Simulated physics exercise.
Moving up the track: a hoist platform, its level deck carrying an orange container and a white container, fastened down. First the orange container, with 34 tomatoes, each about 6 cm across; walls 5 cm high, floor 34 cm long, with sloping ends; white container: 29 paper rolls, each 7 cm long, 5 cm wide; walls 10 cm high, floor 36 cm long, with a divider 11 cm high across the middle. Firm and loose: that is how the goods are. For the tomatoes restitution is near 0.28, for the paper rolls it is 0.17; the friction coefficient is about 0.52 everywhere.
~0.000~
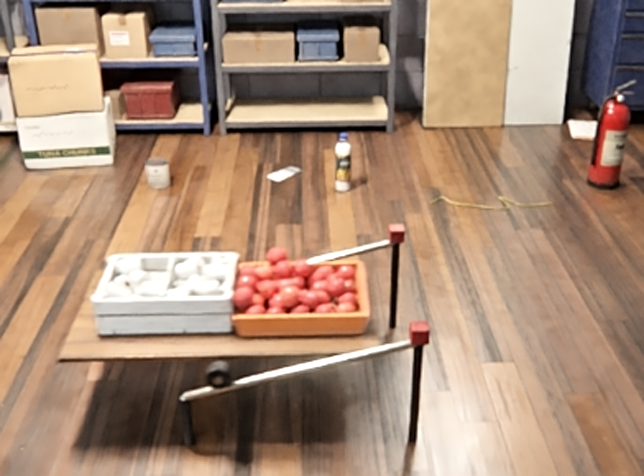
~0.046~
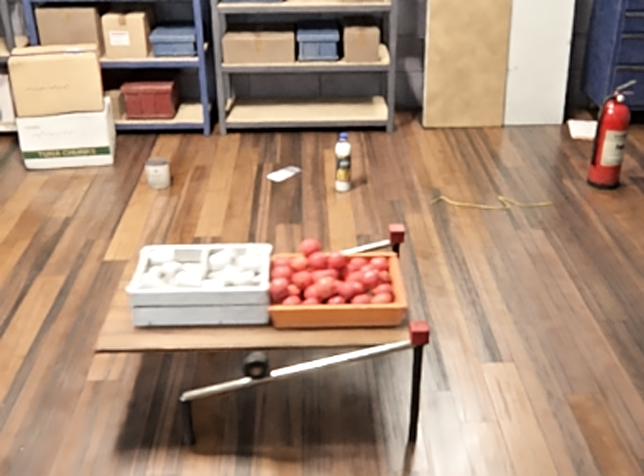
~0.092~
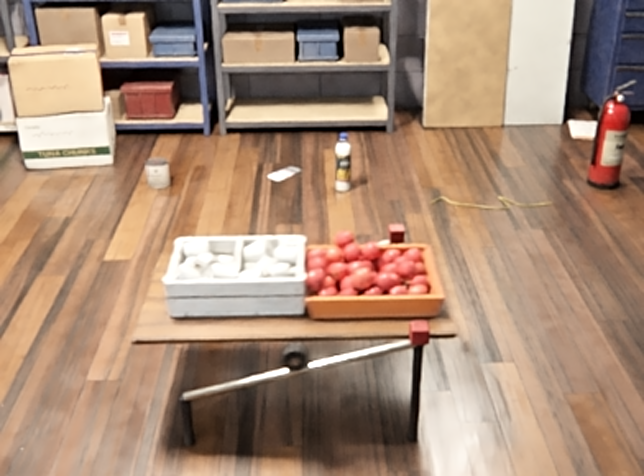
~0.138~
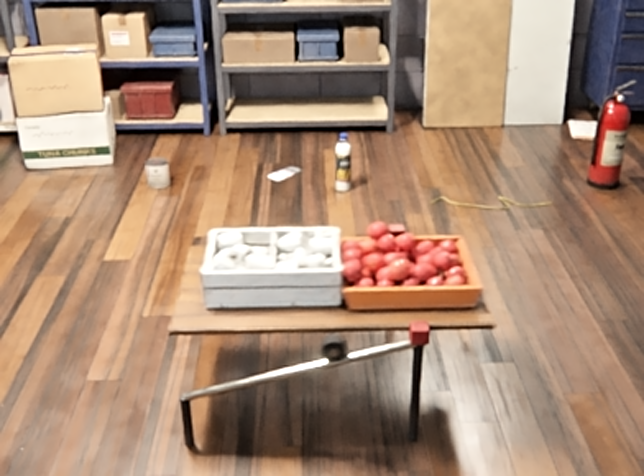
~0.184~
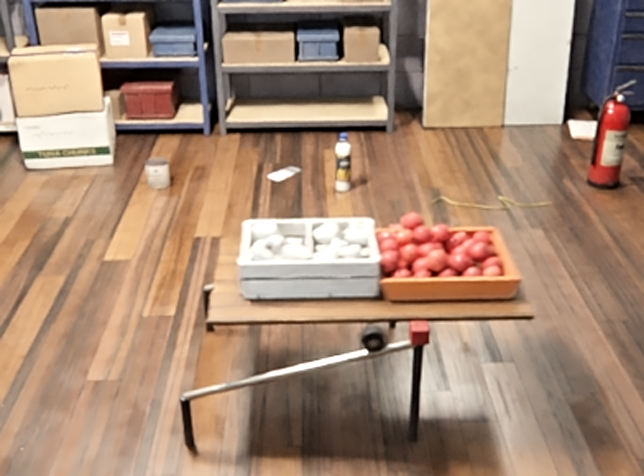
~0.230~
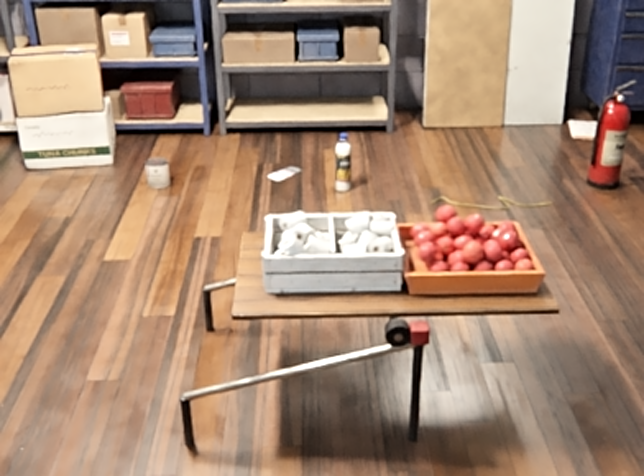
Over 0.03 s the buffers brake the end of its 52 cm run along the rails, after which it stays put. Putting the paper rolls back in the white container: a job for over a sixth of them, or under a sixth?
Spillage: Smaller than one sixth.
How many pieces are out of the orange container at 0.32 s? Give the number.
The orange container is at around 4.
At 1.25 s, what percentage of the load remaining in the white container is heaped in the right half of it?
50 per cent, about.
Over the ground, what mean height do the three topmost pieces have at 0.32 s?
About 62 cm up, on average.
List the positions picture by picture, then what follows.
In the first frame (places track the rim corner closest to us here), white container (99, 300); orange container (236, 317); 0 cm travelled; all still inside.
In the second frame, white container (135, 290); orange container (272, 308); 11 cm travelled.
In the third frame, white container (171, 281); orange container (310, 299); 22 cm travelled.
In the fourth frame, white container (208, 272); orange container (347, 289); 34 cm travelled.
In the fifth frame, white container (246, 262); orange container (385, 280); 45 cm travelled.
In the sixth frame, white container (269, 256); orange container (409, 274); 52 cm travelled; all still inside.
After 0.32 s, the orange container is down by 4 of 34 and the white container has all 29.
After 0.48 s, the orange container is down by 12 of 34 and the white container has all 29.
After 0.70 s, the orange container is down by 14 of 34 and the white container has all 29.
Outcome (at 1.25 s), the orange container is down by 14 of 34 and the white container has all 29. Asked share, 0 of 29, 0 per cent.
